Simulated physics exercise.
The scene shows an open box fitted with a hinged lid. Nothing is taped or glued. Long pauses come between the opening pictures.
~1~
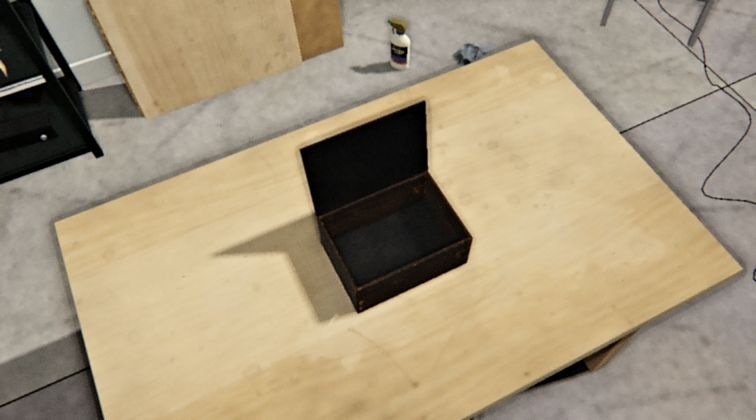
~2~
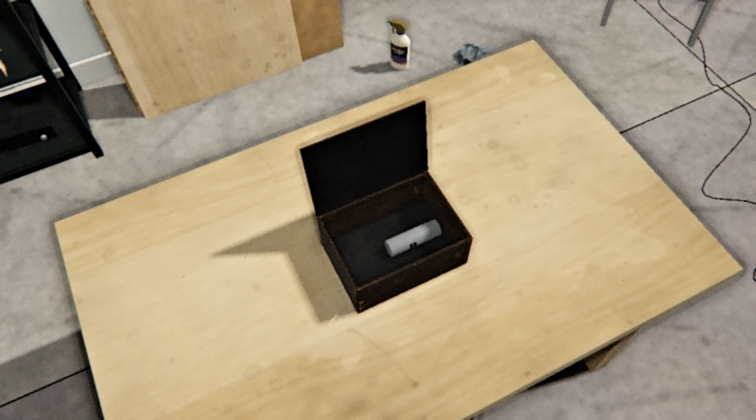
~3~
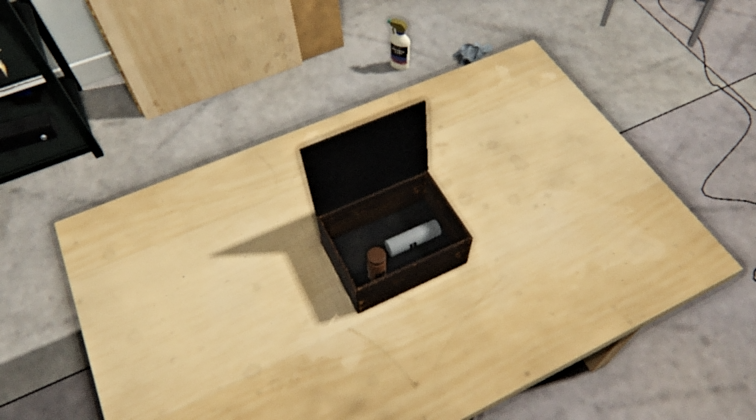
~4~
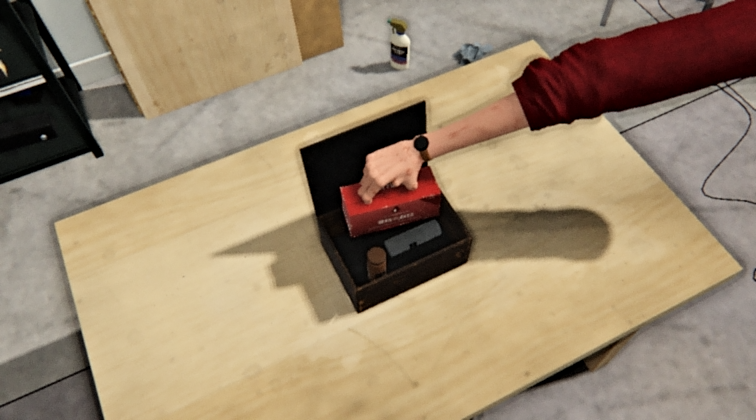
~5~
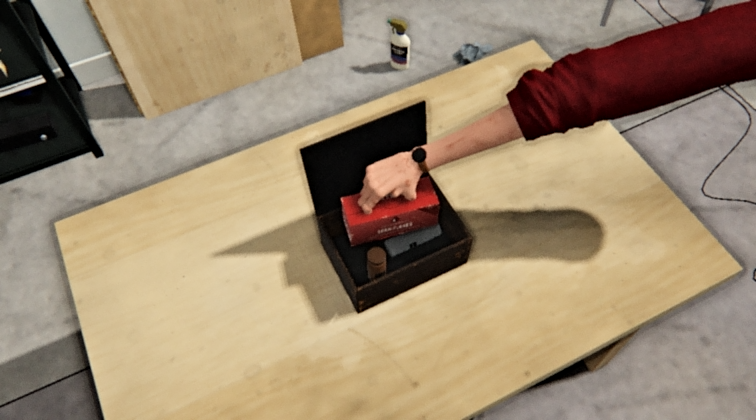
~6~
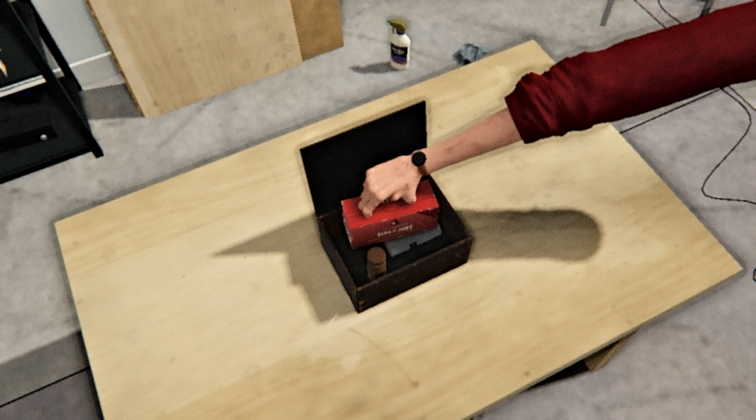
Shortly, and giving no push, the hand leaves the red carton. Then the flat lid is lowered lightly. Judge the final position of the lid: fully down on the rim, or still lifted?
The lid finishes lowered.
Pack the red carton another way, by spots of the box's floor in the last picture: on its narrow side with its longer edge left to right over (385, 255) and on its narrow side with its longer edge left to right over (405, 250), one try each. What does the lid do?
Try one: Lid goes down; try two: Lid goes down.
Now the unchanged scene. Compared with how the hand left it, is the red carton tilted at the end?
Result: The red carton leans over.
Then, 0.50 s after the last picture, red carton on its side near (394, 230); grey shaker rolled well along; brown shaker slid a little.
Then, 1.80 s after the last picture, lid 43° above the rim; red carton on its side near (394, 230); grey shaker rolled well along; brown shaker slid a little.
At rest, lid shut; tipped over in the box, red carton; moved from the start, grey shaker; brown shaker in place. Seen from the same camera at the end, red carton near (394, 230).
